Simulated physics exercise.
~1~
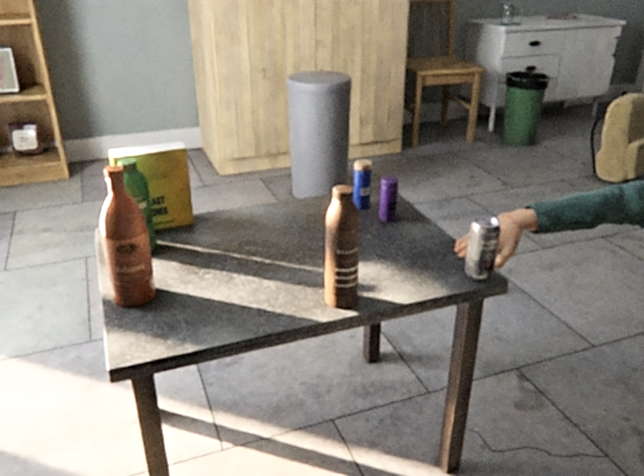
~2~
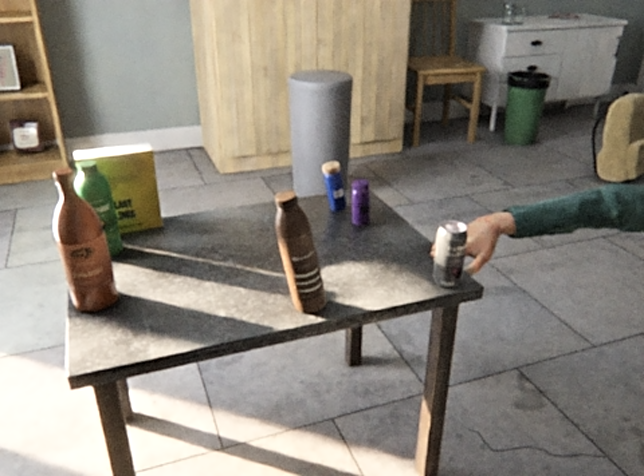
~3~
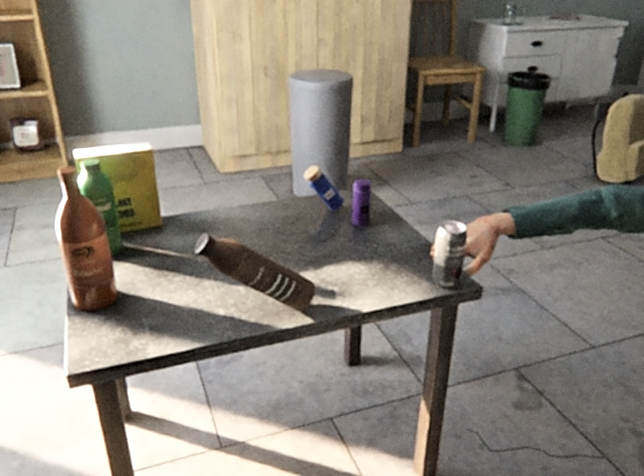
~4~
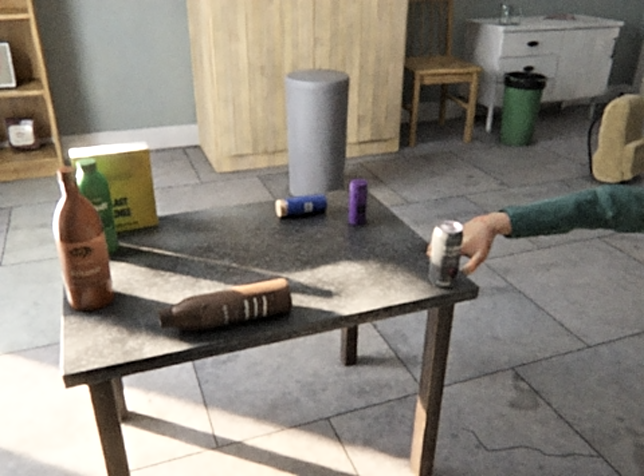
In a room, a table shifts left and the brown bottle and blue shaker topple over.
